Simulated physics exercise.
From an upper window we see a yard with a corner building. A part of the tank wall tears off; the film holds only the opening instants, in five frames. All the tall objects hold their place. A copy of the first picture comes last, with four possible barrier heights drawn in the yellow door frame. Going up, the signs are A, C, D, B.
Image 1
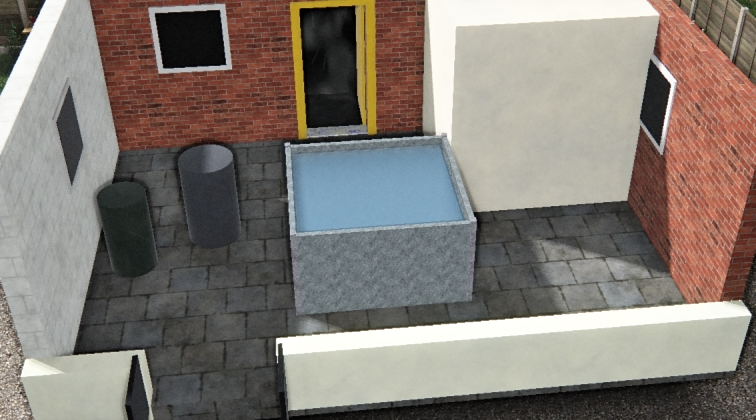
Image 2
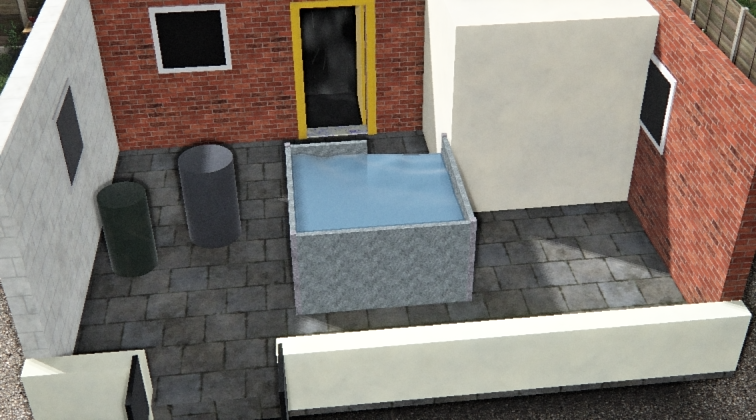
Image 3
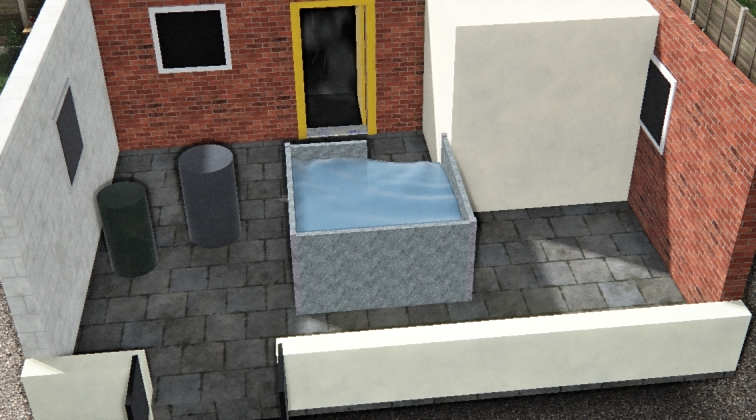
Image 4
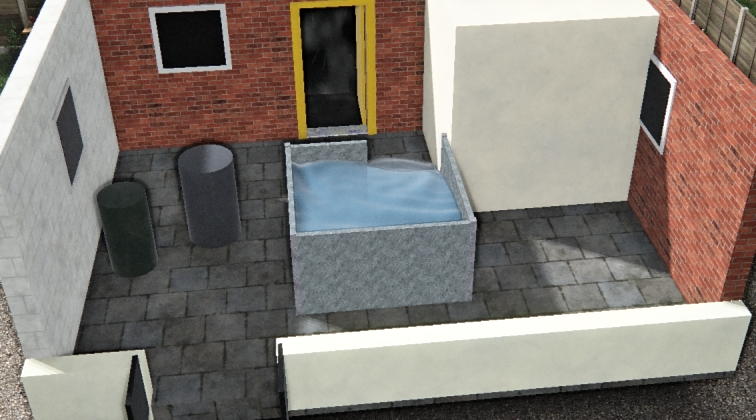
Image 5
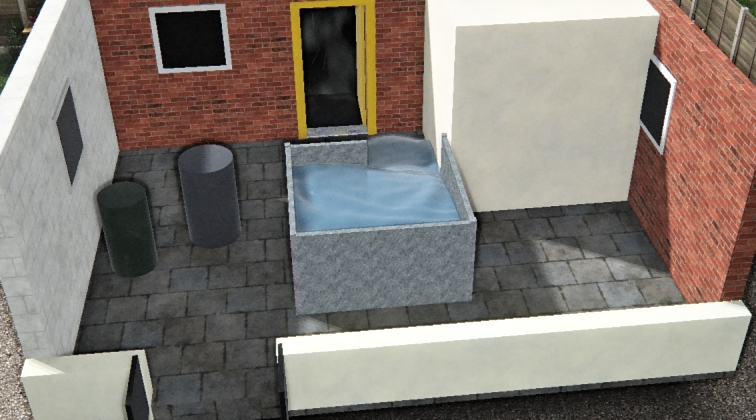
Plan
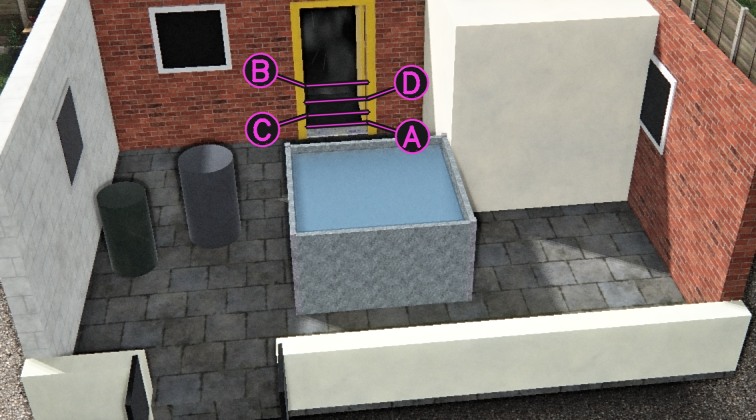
We see a walled yard from above, with water at rest in a square grey tank; part of the tank's back wall disappears, the water inside ripples and sinks, and some spreads across the paving behind it, near the yellow doorway.
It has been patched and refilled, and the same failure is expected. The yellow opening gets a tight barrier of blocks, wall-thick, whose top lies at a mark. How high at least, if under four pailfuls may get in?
D is the one.
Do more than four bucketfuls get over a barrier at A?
Yes, that goes wrong.
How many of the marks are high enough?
Two of them.
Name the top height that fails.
C.
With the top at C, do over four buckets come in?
Yes, that goes wrong.
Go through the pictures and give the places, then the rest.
Water in the tank at rest, its middle at (375, 187); foot of the yellow doorway at (338, 136); open gate at (210, 340), in the first frame.
Water covers 1 % of the ground, its front hidden from here, in the second frame.
Water covers 3 % of the ground, its front hidden from here, in the third frame.
Water covers 6 % of the ground, its front hidden from here, in the fourth frame.
Front seen at (394, 136), 11 % of the ground wet, in the fifth frame.
On the marked copy, A at (337, 124); B at (336, 84); C at (337, 113); D at (336, 100); from the bottom up A, C, D, B.
With A, dozens of bucketfuls pour in.
With B, nothing gets over.
With C, about 9 bucketfuls get in.
With D, a splash gets over, under a bucket.
